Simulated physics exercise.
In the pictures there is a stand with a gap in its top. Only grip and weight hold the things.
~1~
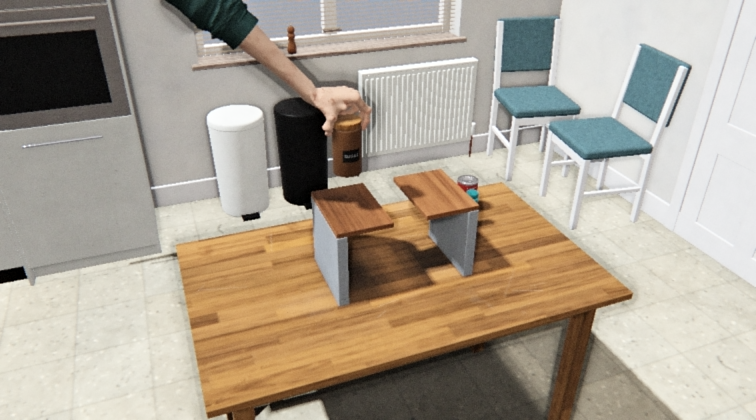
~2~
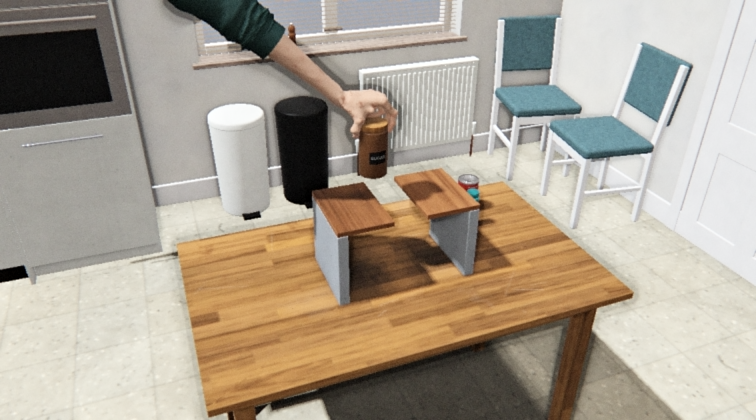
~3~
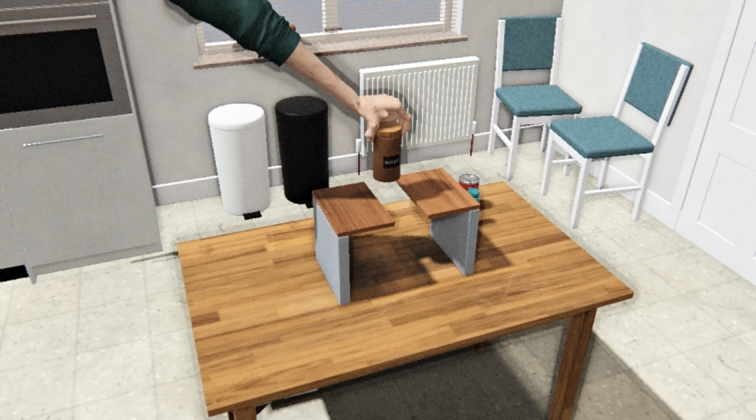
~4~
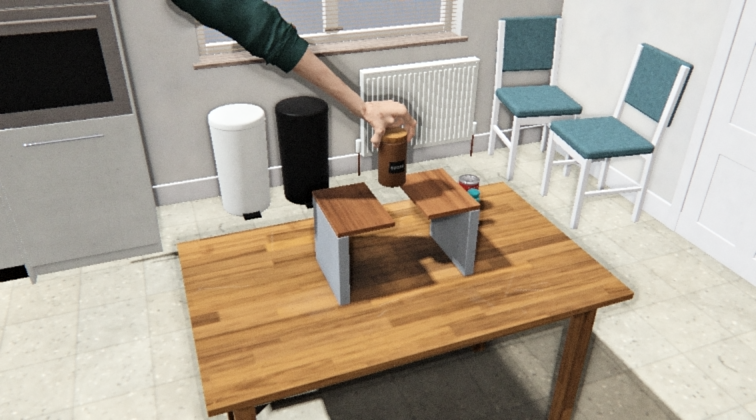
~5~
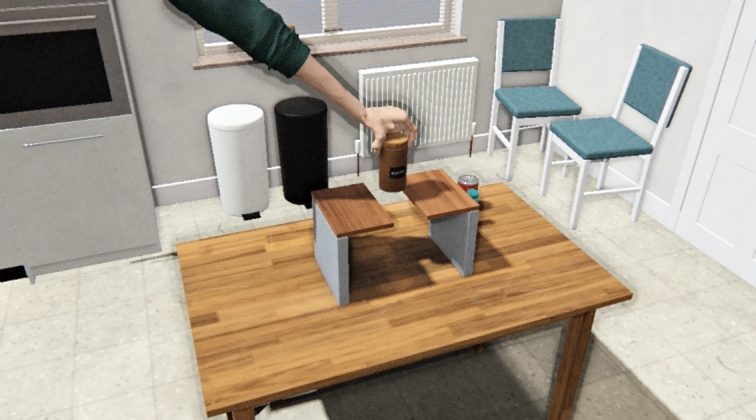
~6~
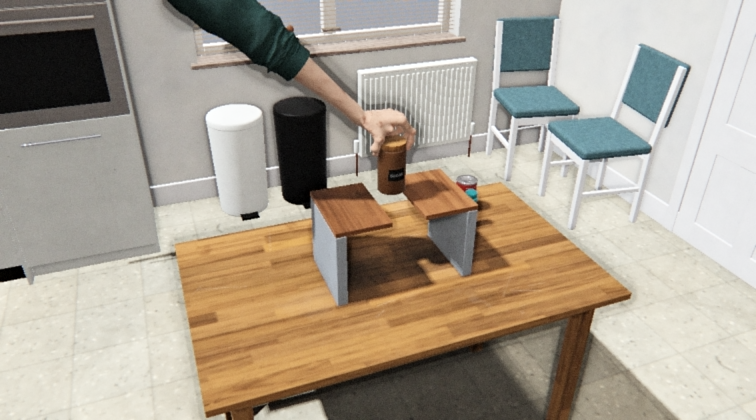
To begin with, a hand in a dark green sleeve holds a brown jar behind a wooden table, on which a stand has a gap in its top. The arm carries the jar to the right, toward the viewer's side of the room, then slows and lowers it slightly near the gap.
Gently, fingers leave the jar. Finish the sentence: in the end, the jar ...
In the end, the jar is on the table below the gap.
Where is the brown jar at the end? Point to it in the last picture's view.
Near (390, 247).
Then, 0.20 s past the last view, brown jar displaced about its own width near (391, 181).
Then, 0.30 s past the last view, brown jar displaced well along near (390, 226).
Then, 0.50 s past the last view, brown jar displaced well along near (390, 246).
Finally, moved from the start, brown jar; the other 2 still in place. Final places as the last picture's camera would see them, brown jar near (390, 247). The jar reaches the table.
